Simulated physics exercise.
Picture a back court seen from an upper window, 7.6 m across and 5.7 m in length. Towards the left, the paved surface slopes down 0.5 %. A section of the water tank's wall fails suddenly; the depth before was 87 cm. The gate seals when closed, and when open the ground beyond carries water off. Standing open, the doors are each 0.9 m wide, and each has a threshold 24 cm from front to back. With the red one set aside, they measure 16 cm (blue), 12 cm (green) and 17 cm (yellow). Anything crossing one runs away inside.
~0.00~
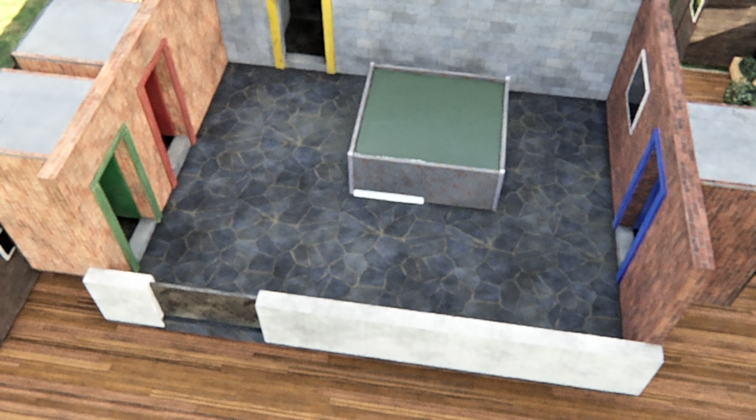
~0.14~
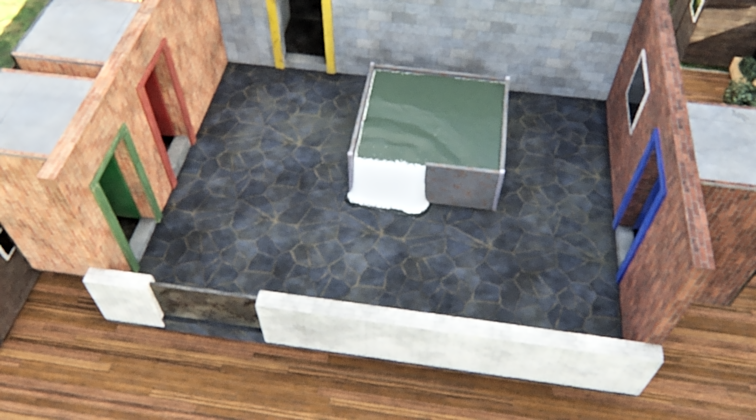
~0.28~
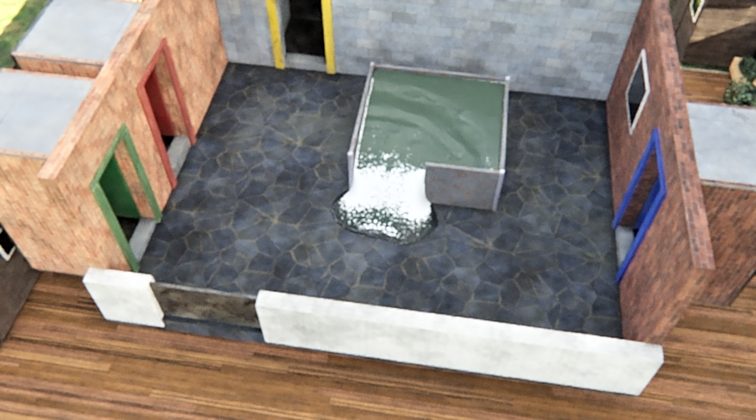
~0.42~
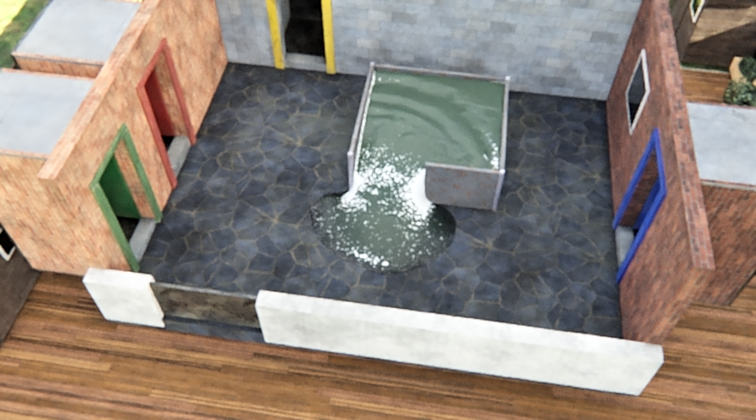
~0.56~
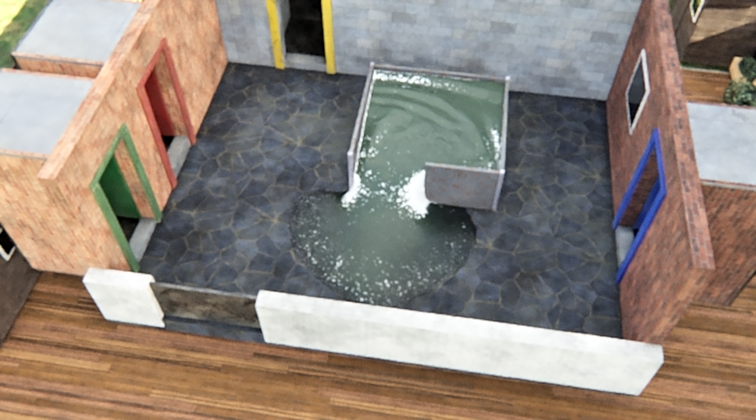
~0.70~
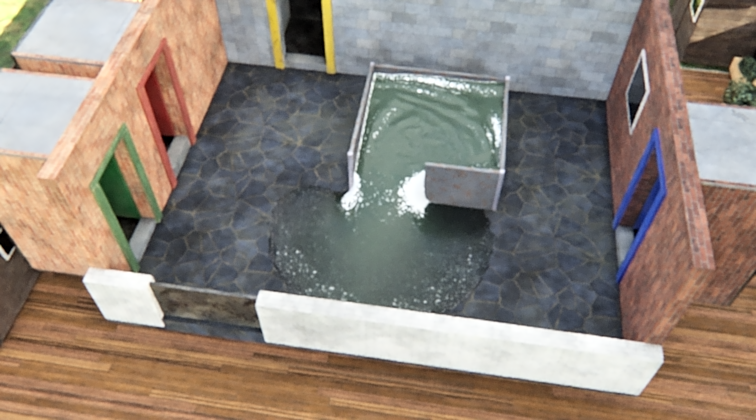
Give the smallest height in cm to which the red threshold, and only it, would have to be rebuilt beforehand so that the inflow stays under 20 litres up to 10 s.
Roughly 6.5 cm.
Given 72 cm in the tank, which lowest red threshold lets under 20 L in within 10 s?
Required height: Approx. 5.0 cm.
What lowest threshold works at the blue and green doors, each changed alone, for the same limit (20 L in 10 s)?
You'd want some 9.0 cm at blue and some 30 cm at green.
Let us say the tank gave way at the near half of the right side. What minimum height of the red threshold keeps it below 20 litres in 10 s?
Then it needs around 14.5 cm.
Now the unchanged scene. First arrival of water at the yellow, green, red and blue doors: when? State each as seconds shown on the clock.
Yellow = 4.5 s, green = 2.0 s, red = 2.8 s, blue = 2.6 s.
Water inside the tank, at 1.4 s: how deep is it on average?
The mean depth is about 61 cm.
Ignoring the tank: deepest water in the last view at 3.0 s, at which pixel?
Around pixel (135, 301).
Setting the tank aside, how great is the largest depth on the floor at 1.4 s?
50 cm.
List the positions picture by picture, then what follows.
The water tank at (432, 118) is whole and still, 87 cm deep; the red door at (170, 124) is dry, in the first picture.
Water pours out at (388, 181) and has run 0.3 m, to (405, 213); about 10 cm deep outside, 87 cm at the back, in the second picture.
Water pours out at (388, 184) and has run 0.9 m, to (387, 237); about 14 cm deep outside, 87 cm at the back, in the third picture.
Water pours out at (388, 186) and has run 1.5 m, to (384, 270); about 10 cm deep outside, 87 cm at the back, in the fourth picture.
The front is at (367, 305), 2.2 m from the gap at (388, 186); 4.8 m2 of floor is wet, 83 cm left at the back, in the fifth picture.
Water pours out at (388, 185) and has run 2.7 m, to a hidden place; about 6 cm deep outside, 75 cm at the back; 2.2 m in a straight line remain to the red door at (170, 124), in the sixth picture.
After 1.4 s water covers 30 % of the floor, deepest (50 cm) near (379, 201); it has not reached the red door.
After 3.0 s water covers 45 % of the floor, deepest (43 cm) near (135, 301); 6 cm at the red door, 0 litres in over its 24 cm threshold.
After 10.0 s water covers 100 % of the floor, deepest (19 cm) near (464, 108); 7 cm at the red door, 0 litres in over its 24 cm threshold.
At the red door as built, the water arrived by 2.8 s and peaked near 11 cm at 5.0 s.
With a threshold of 6 cm, 25 litres would have come in within the 10 s; with 7 cm, 15 litres. So under 20 litres takes about 6.5 cm.
